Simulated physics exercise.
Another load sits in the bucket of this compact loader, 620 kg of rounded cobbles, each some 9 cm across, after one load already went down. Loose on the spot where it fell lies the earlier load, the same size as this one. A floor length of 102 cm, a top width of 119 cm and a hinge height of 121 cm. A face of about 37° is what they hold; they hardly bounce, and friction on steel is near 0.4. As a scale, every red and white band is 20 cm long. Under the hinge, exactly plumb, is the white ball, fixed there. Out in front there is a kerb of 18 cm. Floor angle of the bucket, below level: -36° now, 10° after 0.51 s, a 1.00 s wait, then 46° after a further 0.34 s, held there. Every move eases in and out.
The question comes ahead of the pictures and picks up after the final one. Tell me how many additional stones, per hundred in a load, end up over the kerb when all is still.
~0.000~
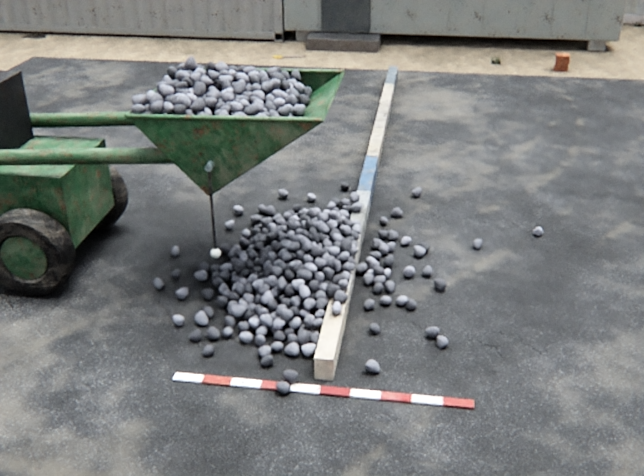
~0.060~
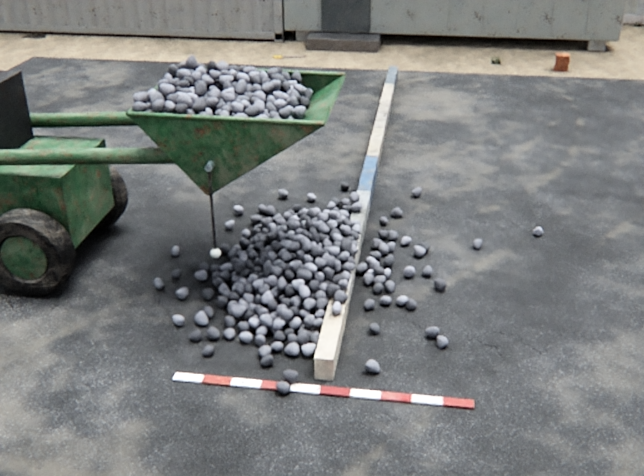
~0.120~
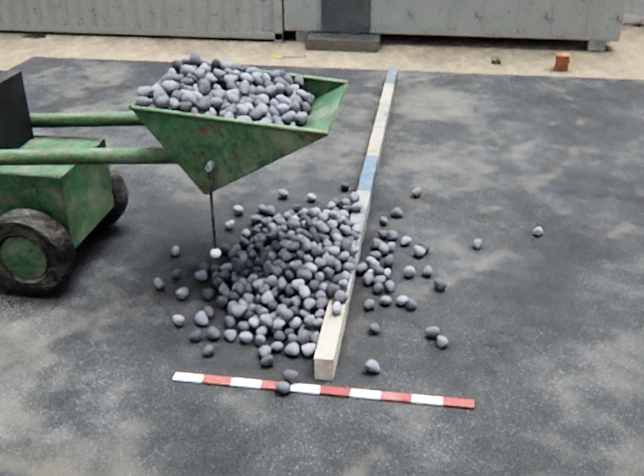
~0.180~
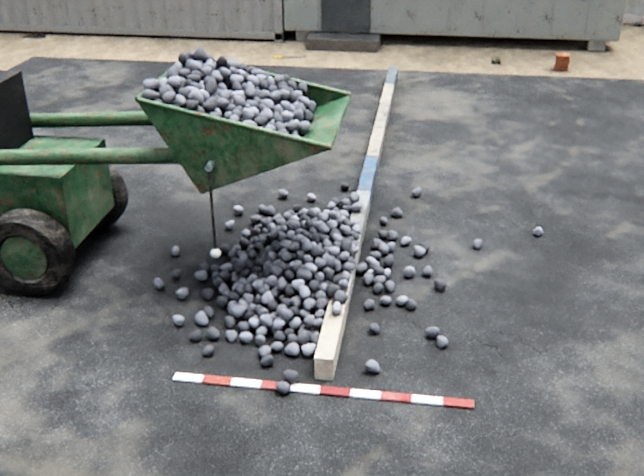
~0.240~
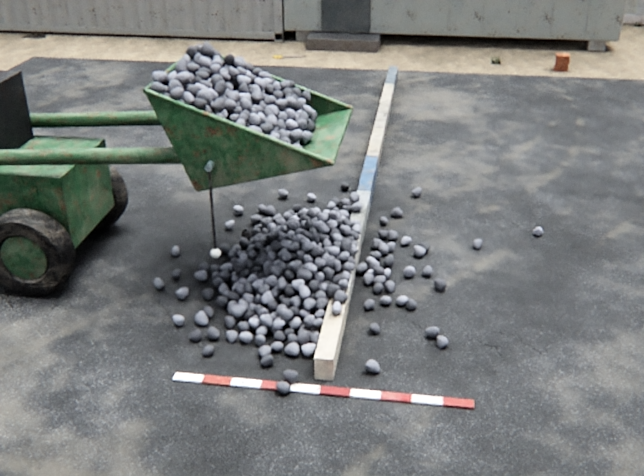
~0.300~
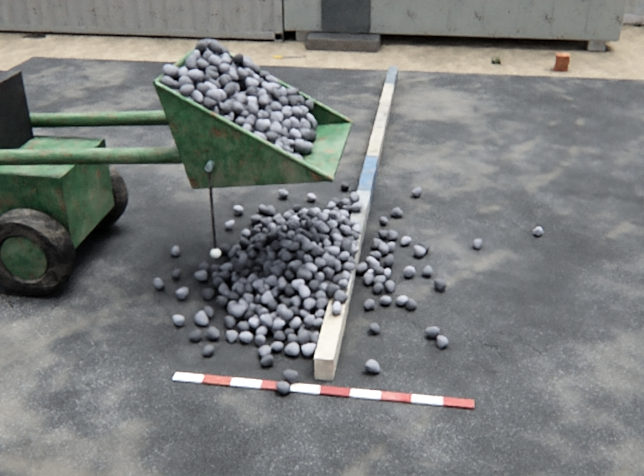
Some 60 in every hundred.
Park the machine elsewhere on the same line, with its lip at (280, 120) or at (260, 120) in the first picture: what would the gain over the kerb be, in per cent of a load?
Roughly 30 per cent, then 15 per cent.
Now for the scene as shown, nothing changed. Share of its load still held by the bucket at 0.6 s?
Roughly 100 per cent remains inside.
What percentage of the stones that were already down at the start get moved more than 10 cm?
5 %.
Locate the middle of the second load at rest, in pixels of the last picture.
The middle ends up near (369, 262).
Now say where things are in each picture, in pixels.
In the first frame, the bucket is at -36°, its lip at (322, 121); the top of the load is at (213, 74). The earlier load is highest near (324, 239), 34 cm above ground level, 94 % on this side of the kerb, 6 % over the kerb.
In the second frame, the bucket is at -34°, its lip at (324, 124); the top of the load is at (198, 71); the stones move at 0.3 m/s on average.
In the third frame, the bucket is at -30°, its lip at (328, 134); the top of the load is at (196, 68); the stones move at 0.5 m/s on average.
The fourth frame shows lip at (331, 148), floor tilted -23°, highest stones at (193, 62); the stones move at 0.6 m/s on average.
The fifth frame shows lip at (333, 164), floor tilted -15°, highest stones at (201, 57); the stones move at 0.8 m/s on average.
In the sixth frame, the bucket is at -7°, its lip at (333, 180); the top of the load is at (208, 52); the stones move at 0.7 m/s on average.
After 0.4 s the floor is at 5°; in per cent of one load, 100 in the bucket, 94 on this side of the kerb, 6 over the kerb; the foremost stones are at (452, 272).
After 0.6 s the floor is at 10°; in per cent of one load, 100 in the bucket, 94 on this side of the kerb, 6 over the kerb; the foremost stones are at (452, 272).
After 2.3 s the floor is at 46°; in per cent of one load, 18 in the bucket, 131 on this side of the kerb, 51 over the kerb; the foremost stones are at (545, 267).
After 5.0 s the floor is at 46°; in per cent of one load, 2 in the bucket, 131 on this side of the kerb, 66 over the kerb; the foremost stones are at (552, 267). Net gain over the kerb, 60.
